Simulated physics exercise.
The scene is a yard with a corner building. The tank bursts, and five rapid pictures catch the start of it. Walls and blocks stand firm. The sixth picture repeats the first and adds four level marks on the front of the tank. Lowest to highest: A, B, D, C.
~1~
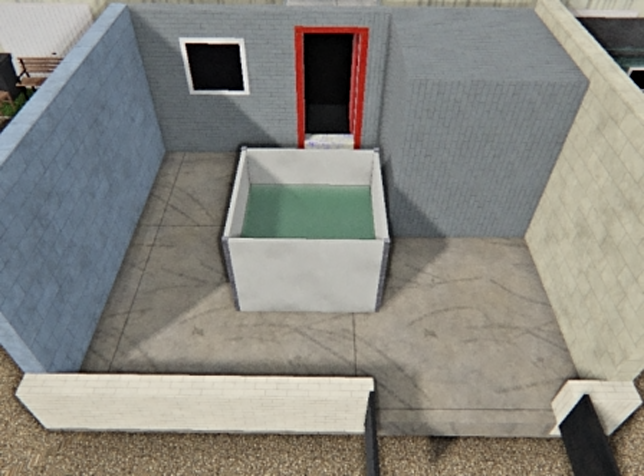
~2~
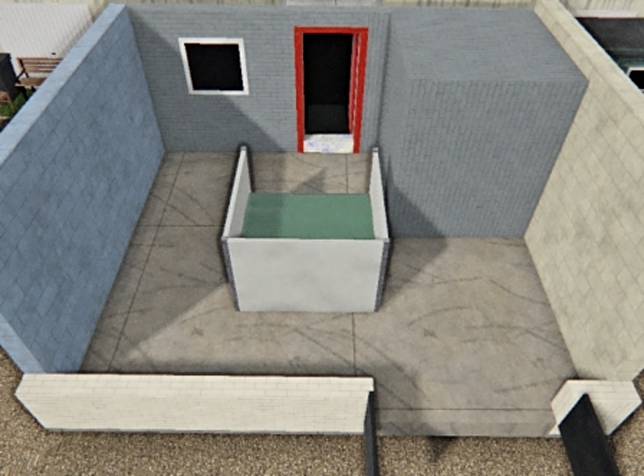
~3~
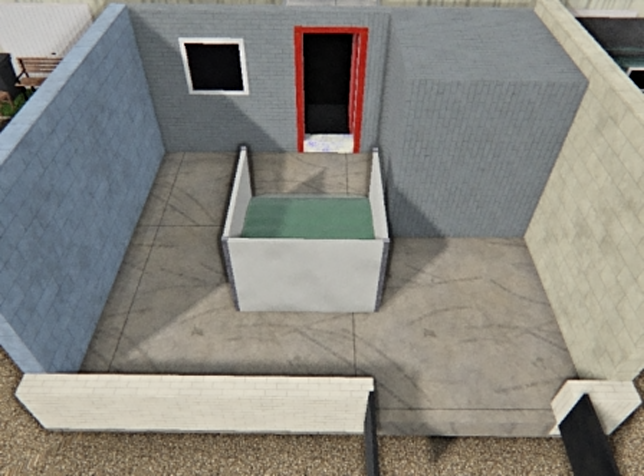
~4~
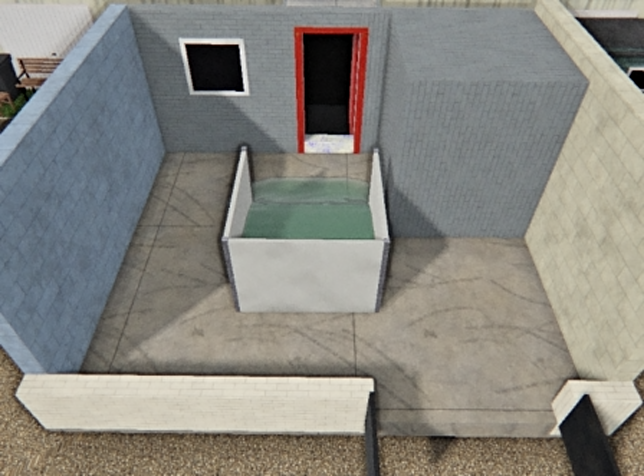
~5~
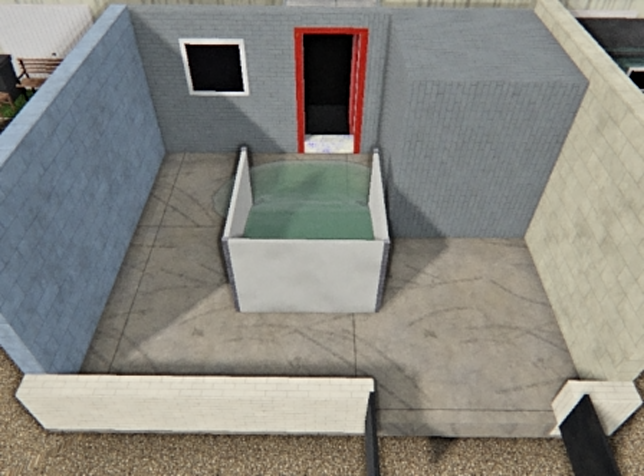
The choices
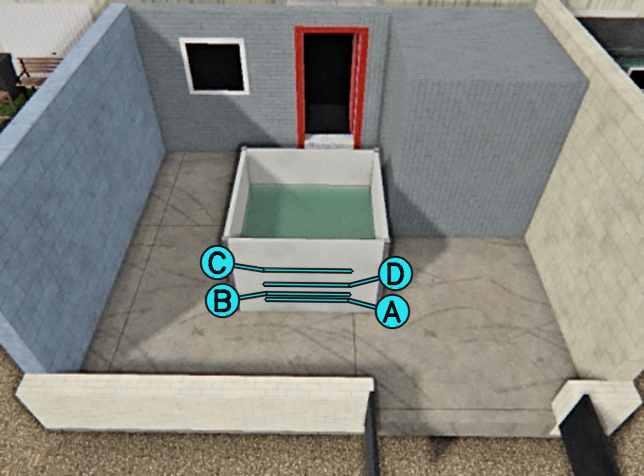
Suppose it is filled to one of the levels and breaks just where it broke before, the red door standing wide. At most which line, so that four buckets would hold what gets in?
I would pick level B.
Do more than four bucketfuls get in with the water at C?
Yes, that goes wrong.
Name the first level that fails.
The answer is D.
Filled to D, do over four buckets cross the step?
Yes, that goes wrong.
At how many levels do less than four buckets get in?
Two of the four.
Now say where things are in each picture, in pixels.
The first frame shows water in the tank at rest, its middle at (309, 223); foot of the red doorway at (329, 152); open gate at (471, 377).
In the second frame, water covers 2 % of the ground, its front hidden from here.
In the third frame, water covers 6 % of the ground, its front hidden from here.
In the fourth frame, water covers 11 % of the ground, its front hidden from here.
In the fifth frame, water covers 17 % of the ground, its front hidden from here.
In cyan, A at (307, 299); B at (307, 294); C at (307, 270); D at (307, 284); from the bottom up A, B, D, C.
With A, nothing gets over.
With B, a bucket or two gets in.
With C, dozens of bucketfuls pour in.
With D, about 12 bucketfuls get in.
